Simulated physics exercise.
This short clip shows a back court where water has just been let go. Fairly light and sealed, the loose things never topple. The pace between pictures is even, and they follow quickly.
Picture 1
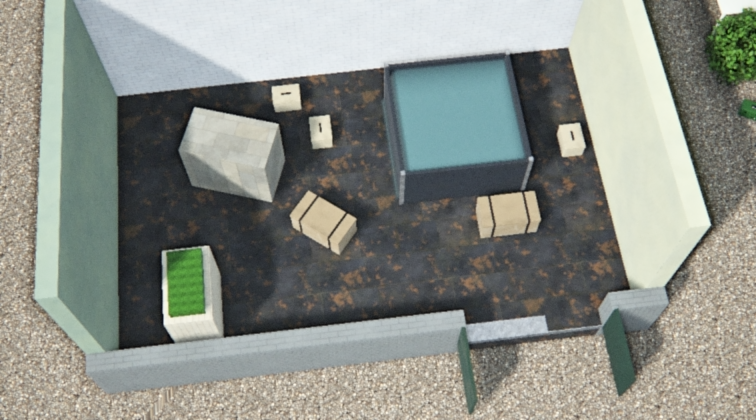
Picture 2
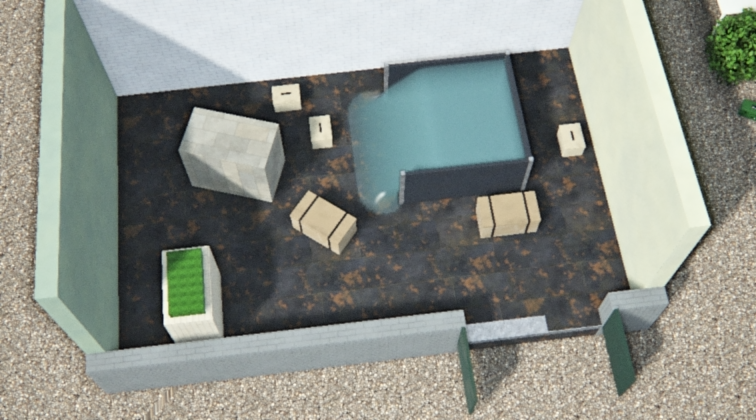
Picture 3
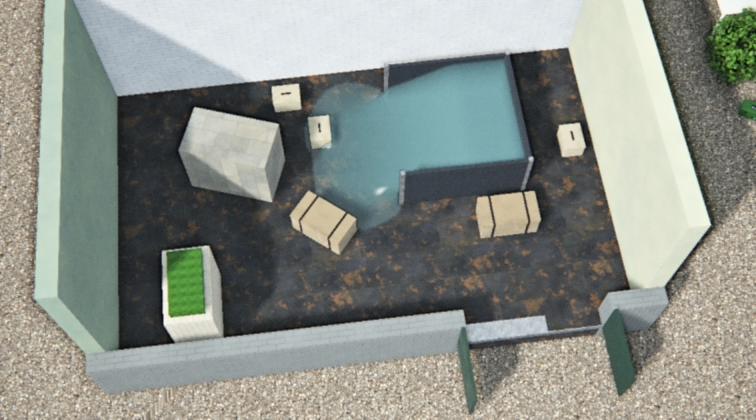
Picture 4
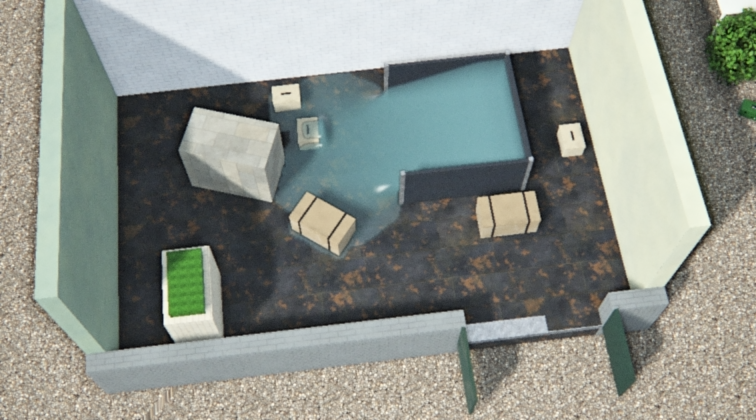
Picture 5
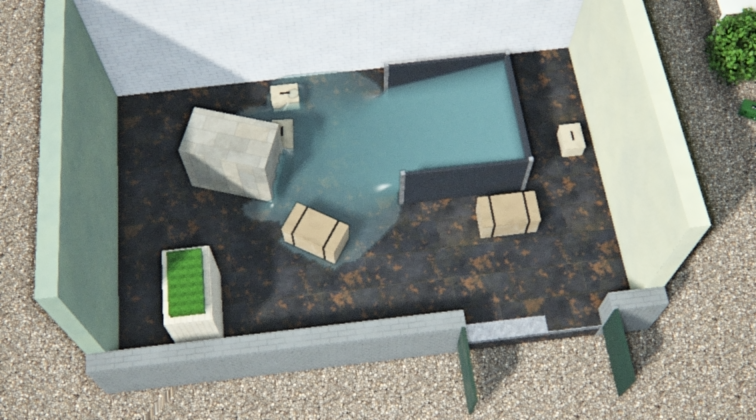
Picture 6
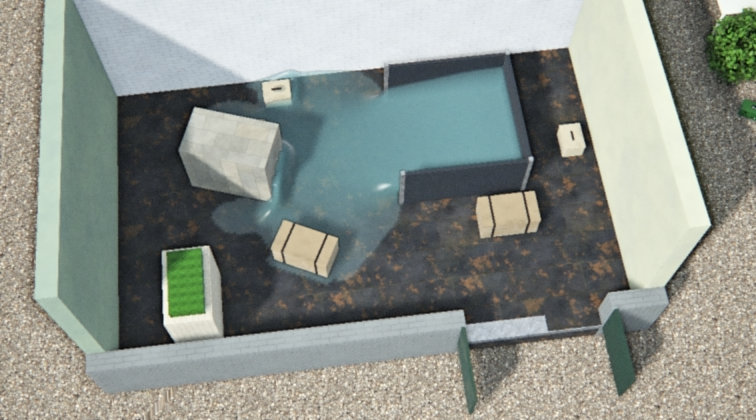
At the start, teal water fills a square pen in a walled court, with pale boxes and a large grey block around it. The water spreads left through the pen's open side, then a small box slides left behind the block, and a strapped box shifts down and left.
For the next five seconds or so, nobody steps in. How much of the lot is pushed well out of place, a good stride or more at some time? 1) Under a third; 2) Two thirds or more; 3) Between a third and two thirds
Answer: 3.
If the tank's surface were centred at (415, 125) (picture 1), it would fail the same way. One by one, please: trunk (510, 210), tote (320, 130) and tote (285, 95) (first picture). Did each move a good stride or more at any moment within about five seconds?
Taking them in order, fell short, went past that, went past that.
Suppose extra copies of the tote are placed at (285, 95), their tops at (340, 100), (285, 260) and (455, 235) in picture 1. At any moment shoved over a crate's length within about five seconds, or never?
The answers, in order, are displaced a stride, displaced a stride and remains nearby.
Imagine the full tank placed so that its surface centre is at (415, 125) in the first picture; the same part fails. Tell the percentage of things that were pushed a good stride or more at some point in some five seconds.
Roughly 60 %.
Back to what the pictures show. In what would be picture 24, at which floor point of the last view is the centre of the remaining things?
Close to pixel (386, 207).
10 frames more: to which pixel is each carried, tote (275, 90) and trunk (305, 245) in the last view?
Close to (133, 96), and close to (280, 315).
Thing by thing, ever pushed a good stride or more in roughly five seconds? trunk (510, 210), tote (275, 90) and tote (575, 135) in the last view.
Well, in the order you gave them, the first stayed under the mark, the second went the distance, and the third stayed under the mark.
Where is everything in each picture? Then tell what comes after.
In the first frame, a tote at (321, 128), on the bottom; a trunk at (323, 217) rests on the ground; 0 of 5 have shifted.
In the second frame, a tote at (321, 128) rests on the ground; a trunk at (323, 217), on the bottom; 0 of 5 have shifted.
In the third frame, a tote at (320, 128), on the bottom; a trunk at (323, 217) rests on the ground; 0 of 5 have shifted.
In the fourth frame, a tote at (308, 130) rests on the ground, close to its start; a trunk at (323, 218) rests on the ground; 1 of 5 have shifted.
In the fifth frame, a tote at (282, 132) rests on the ground, a stride from its start; a trunk at (315, 228) rests on the ground, close to its start; 2 of 5 have shifted.
In the sixth frame, a tote is out of sight; a trunk at (305, 243) rests on the ground, a stride from its start; 3 of 5 have shifted.
A moment on, 3 of 5 are well off their spots; 0 afloat.
Next, 3 of 5 are well off their spots; 2 afloat.
Later, 3 of 5 are well off their spots; 1 afloat.
In the end, 3 of 5 are well off their spots, and 3 have been at some point; 2 afloat.
